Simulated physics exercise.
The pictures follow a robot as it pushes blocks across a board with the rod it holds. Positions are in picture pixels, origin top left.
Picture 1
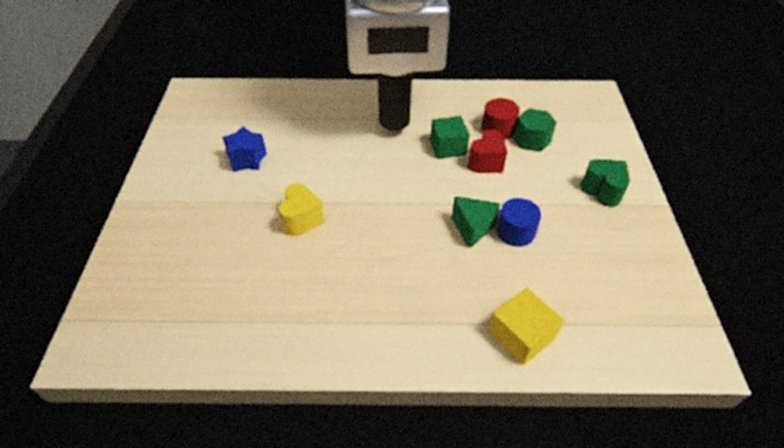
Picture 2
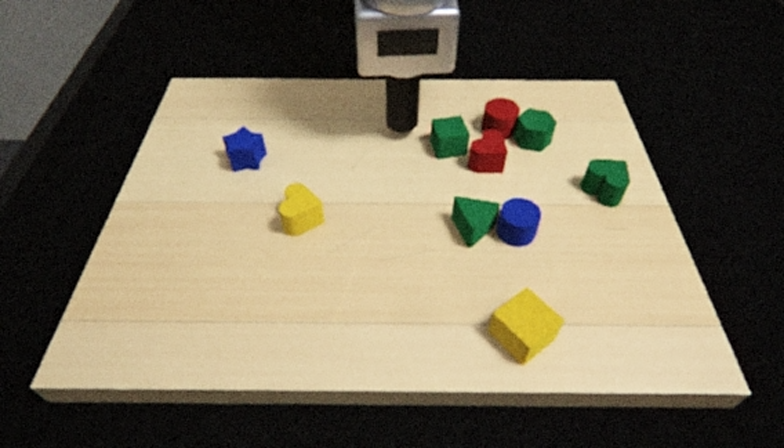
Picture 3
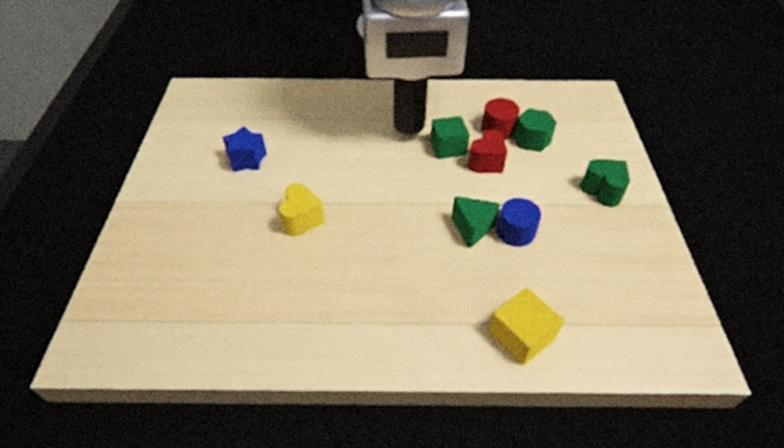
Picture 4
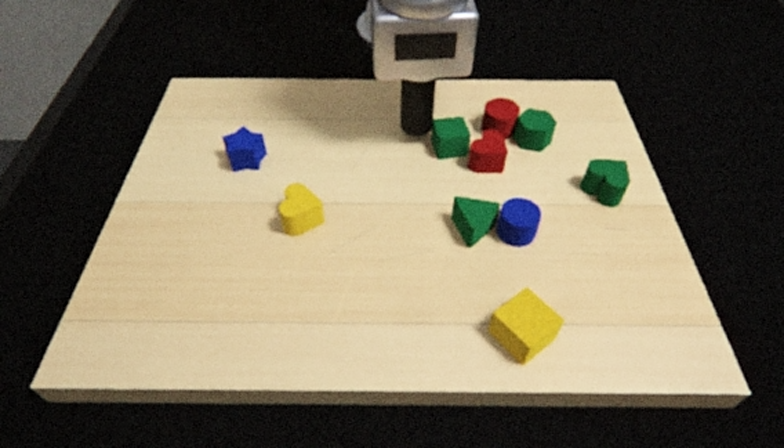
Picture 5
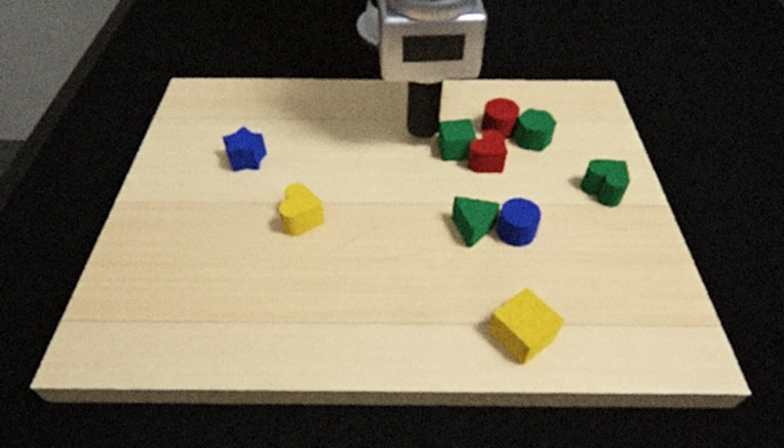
To begin with, a robotic arm's dark rod stands near the back of a wooden board scattered with red, green, blue and yellow blocks. The rod moves slowly right toward the green square block, then nudges it slightly right, closer to the red heart block, while the other blocks stay still.
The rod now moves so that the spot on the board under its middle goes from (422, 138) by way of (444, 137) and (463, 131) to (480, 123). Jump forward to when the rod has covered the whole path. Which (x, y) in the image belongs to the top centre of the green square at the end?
Its top centre is at about (480, 131).
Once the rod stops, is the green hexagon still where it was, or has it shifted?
Here the green hexagon moves off its spot.
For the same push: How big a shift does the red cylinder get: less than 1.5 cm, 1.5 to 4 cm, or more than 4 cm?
1.5 to 4 cm.
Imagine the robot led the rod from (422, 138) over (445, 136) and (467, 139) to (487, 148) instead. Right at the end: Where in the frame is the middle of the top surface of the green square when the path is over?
Final place: (505, 149).
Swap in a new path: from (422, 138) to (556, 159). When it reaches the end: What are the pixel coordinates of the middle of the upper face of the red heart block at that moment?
The middle of its top is at (526, 178).
On the path given first. Halfway along, rod (457, 125); green square (478, 133), turned 55° clockwise; red heart block (501, 150).
At the end, rod (482, 114); green square (480, 131), turned 65° clockwise; red heart block (501, 150); red cylinder (518, 105); green hexagon (546, 121).
